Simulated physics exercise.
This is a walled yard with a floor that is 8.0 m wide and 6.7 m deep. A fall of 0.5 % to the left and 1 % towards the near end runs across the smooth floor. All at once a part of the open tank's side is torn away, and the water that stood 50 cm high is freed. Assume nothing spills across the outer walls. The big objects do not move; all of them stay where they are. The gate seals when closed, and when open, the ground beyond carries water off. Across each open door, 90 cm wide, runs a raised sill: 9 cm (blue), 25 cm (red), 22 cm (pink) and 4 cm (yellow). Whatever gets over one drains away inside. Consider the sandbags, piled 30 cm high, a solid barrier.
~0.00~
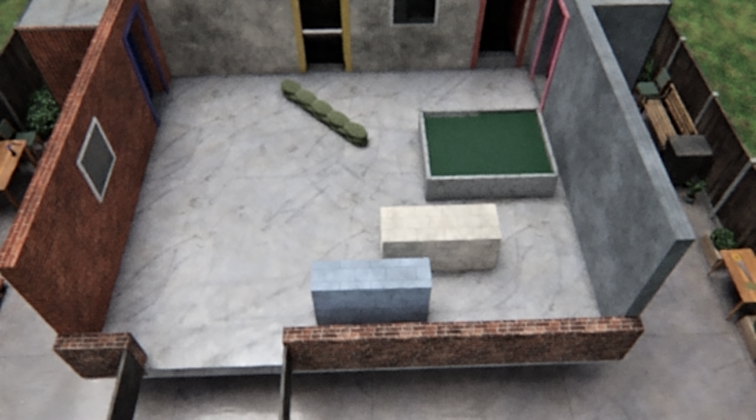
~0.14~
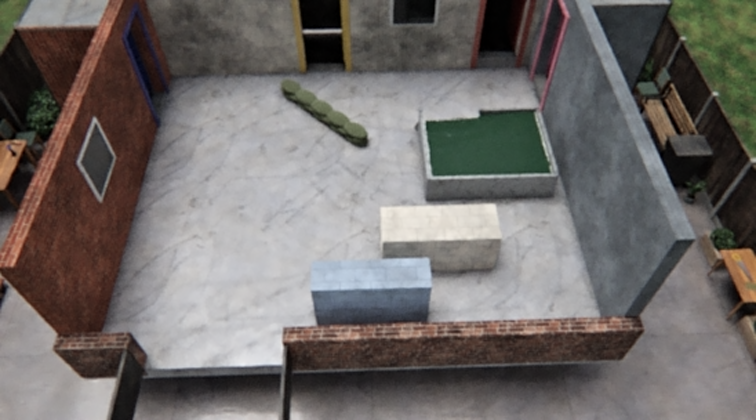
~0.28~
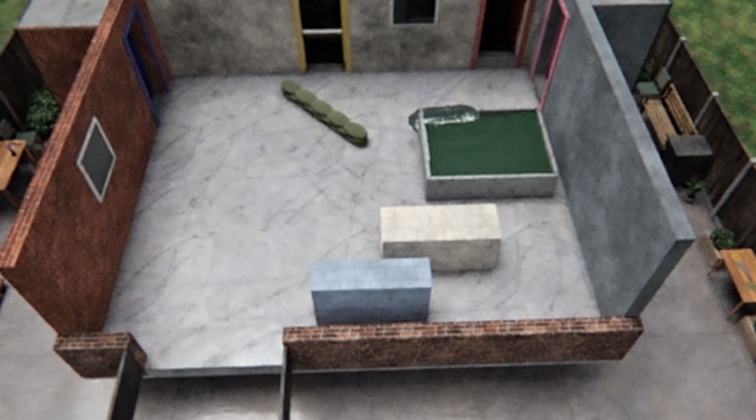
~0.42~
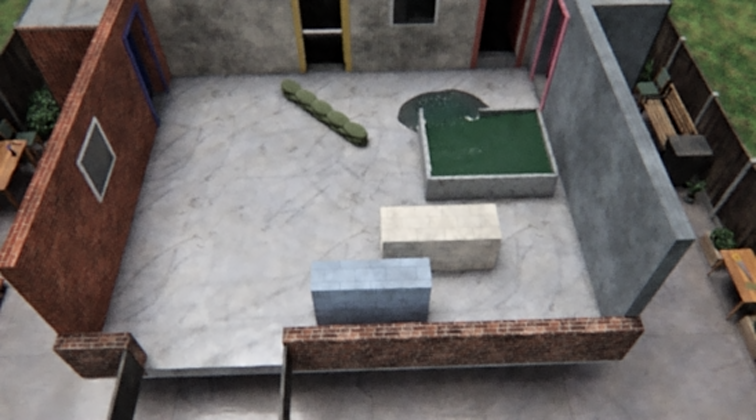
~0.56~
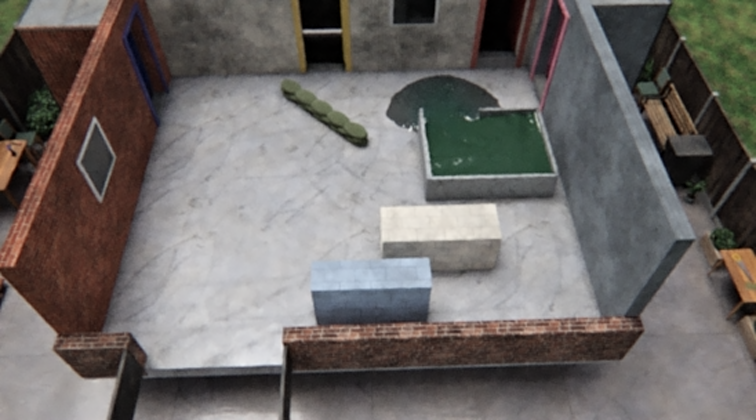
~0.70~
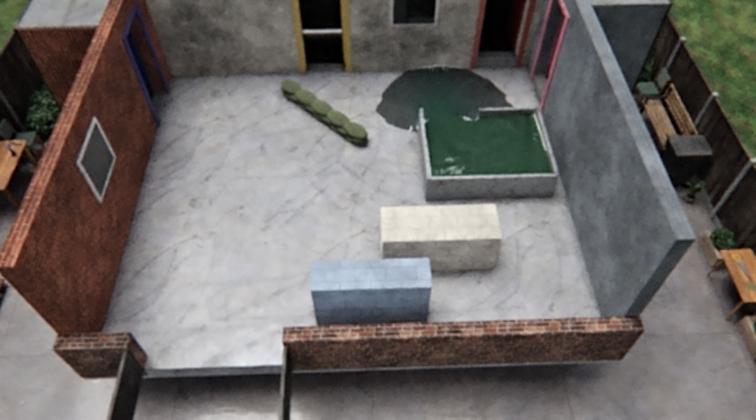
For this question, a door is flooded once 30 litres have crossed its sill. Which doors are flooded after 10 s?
Door by door: The blue door is not flooded; the red door is not flooded; the pink door is not flooded; the yellow door is flooded.
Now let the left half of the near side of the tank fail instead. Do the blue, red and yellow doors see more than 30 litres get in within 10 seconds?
For blue, too little; for red, too little; for yellow, too little.
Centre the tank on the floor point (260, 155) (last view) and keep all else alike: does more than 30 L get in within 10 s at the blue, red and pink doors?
Then: Blue past it, red not over, pink under.
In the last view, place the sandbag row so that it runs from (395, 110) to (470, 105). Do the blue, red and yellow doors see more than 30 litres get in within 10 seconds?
Blue within the limit, red within the limit, yellow within the limit.
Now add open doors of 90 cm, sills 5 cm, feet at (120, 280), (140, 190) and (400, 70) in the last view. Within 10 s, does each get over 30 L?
Door 1: Lower; door 2: Lower; door 3: Higher.
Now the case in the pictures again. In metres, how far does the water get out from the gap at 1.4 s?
I'd put it close to 2.6 m.
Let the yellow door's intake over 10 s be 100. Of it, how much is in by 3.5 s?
Some 10 per cent by then.
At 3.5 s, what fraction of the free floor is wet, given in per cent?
Roughly 25 % of the floor is wet.
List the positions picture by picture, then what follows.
The first picture shows the open tank at (485, 144) is whole and still, 50 cm deep.
In the second picture, water pours out on the open tank's far side and has run 0.6 m, to a hidden place; typically 8 cm deep outside, 50 cm at the open tank's back.
In the third picture, water pours out on the open tank's far side and has run 0.8 m, to (469, 109); typically 8 cm deep outside, 50 cm at the open tank's back.
In the fourth picture, water pours out on the open tank's far side and has run 1.2 m, to (455, 93); typically 7 cm deep outside, 50 cm at the open tank's back.
In the fifth picture, the front is at (450, 78), 1.7 m from the gap on the open tank's far side; 2.6 m2 of floor is under water; 50 cm left at the back of the open tank.
In the sixth picture, the front is at (416, 70), 2.0 m from the gap on the open tank's far side; 3.6 m2 of floor is under water; 49 cm left at the back of the open tank.
After 1.4 s water covers 10 % of the floor and is deepest (28 cm) near (437, 124); blue door not reached, red door 12 cm at the sill, 0 L in, pink door not reached, yellow door not reached.
After 2.2 s water covers 15 % of the floor and is deepest (28 cm) near (430, 73); blue door not reached, red door 13 cm at the sill, 0 L in, pink door 9 cm at the sill, 0 L in, yellow door 9 cm at the sill, 1 L in.
After 3.5 s water covers 25 % of the floor and is deepest (22 cm) near (301, 77); blue door 6 cm at the sill, 0 L in, red door 14 cm at the sill, 0 L in, pink door 14 cm at the sill, 0 L in, yellow door 7 cm at the sill, 15 L in.
After 6.0 s water covers 40 % of the floor and is deepest (16 cm) near (308, 98); blue door 9 cm at the sill, 6 L in, red door 9 cm at the sill, 0 L in, pink door 8 cm at the sill, 0 L in, yellow door 12 cm at the sill, 66 L in.
After 10.0 s water covers 65 % of the floor and is deepest (10 cm) near (324, 110); blue door 7 cm at the sill, 7 L in, red door 5 cm at the sill, 0 L in, pink door 5 cm at the sill, 0 L in, yellow door 9 cm at the sill, 154 L in.
